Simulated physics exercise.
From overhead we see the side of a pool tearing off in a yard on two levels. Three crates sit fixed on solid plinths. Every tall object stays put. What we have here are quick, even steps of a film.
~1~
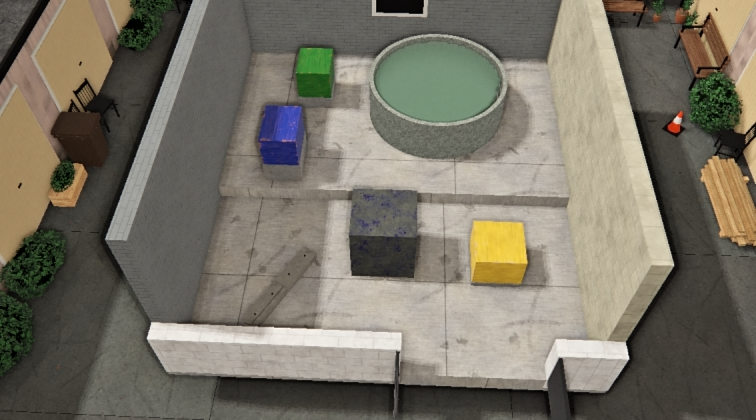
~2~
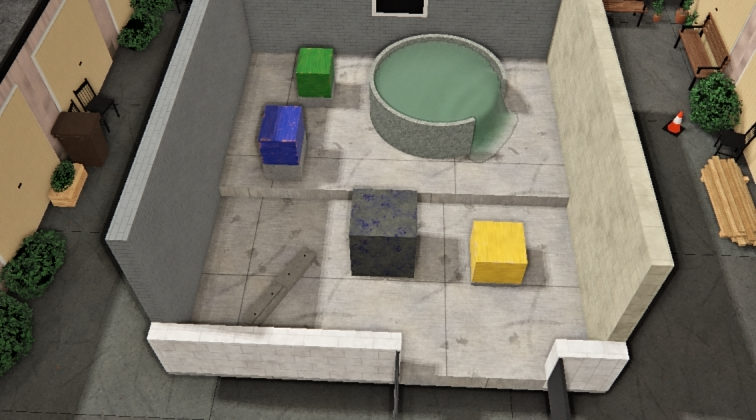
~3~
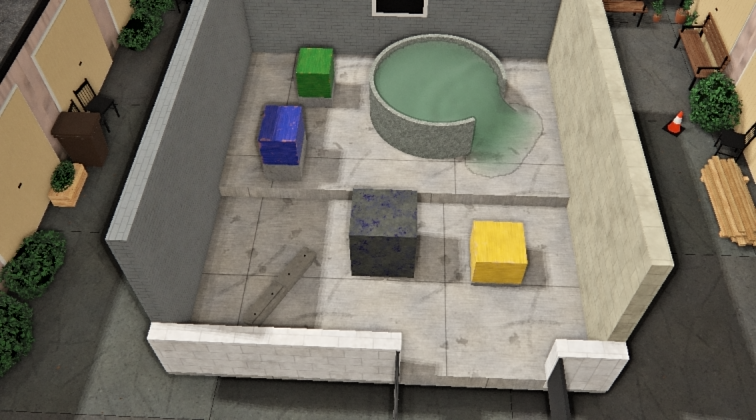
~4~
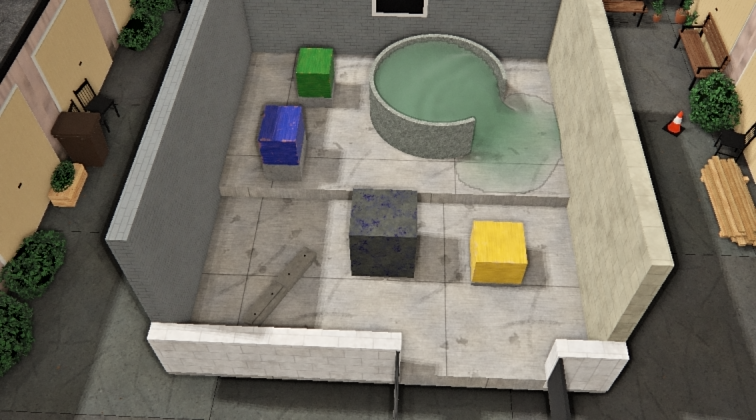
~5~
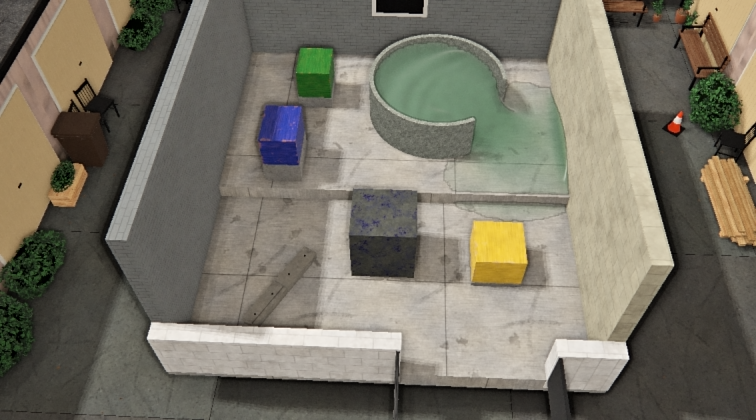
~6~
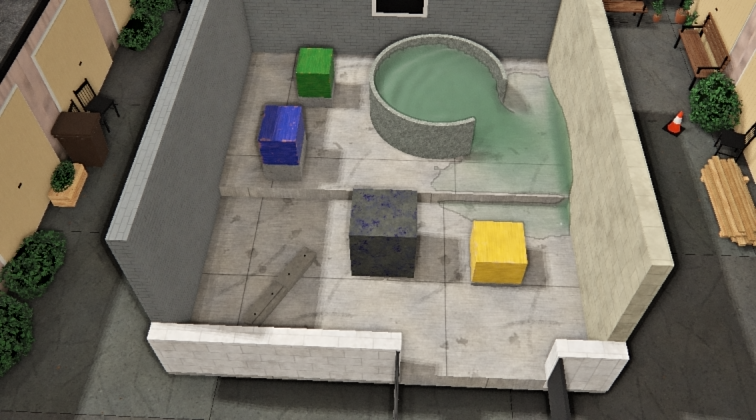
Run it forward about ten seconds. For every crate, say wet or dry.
One by one: The green crate will be a dry one; the yellow crate will be a wet one; the blue crate will be a dry one.
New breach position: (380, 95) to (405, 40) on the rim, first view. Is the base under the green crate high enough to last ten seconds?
As far as I can tell, the green one is overrun.
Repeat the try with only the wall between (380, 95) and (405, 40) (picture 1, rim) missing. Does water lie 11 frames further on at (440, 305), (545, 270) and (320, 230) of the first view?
Unwetted / unwetted / soaked.
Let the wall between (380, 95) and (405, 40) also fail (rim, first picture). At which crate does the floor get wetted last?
Last in line is the yellow crate.
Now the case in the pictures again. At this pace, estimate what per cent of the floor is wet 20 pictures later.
Roughly 50 %.
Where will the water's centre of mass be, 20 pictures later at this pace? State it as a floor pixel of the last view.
The water centres close to (475, 157).
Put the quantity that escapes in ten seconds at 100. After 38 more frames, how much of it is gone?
I'd say about 75 per cent.
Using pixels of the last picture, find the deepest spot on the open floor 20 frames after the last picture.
Deepest spot: Around (579, 330).
A moment on, water covers 20 % of the floor; the green crate not reached, the yellow crate water round its plinth, the blue crate not reached.
Next, water covers 30 % of the floor; the green crate not reached, the yellow crate water round its plinth, the blue crate not reached.
Then, water covers 50 % of the floor; the green crate water round its plinth, the yellow crate water round its plinth, the blue crate not reached.
Later, water covers 80 % of the floor; the green crate water round its plinth, the yellow crate water round its plinth, the blue crate water round its plinth.
In the end, water covers 90 % of the floor; the green crate stayed above the water, the yellow crate was topped, the blue crate stayed above the water.
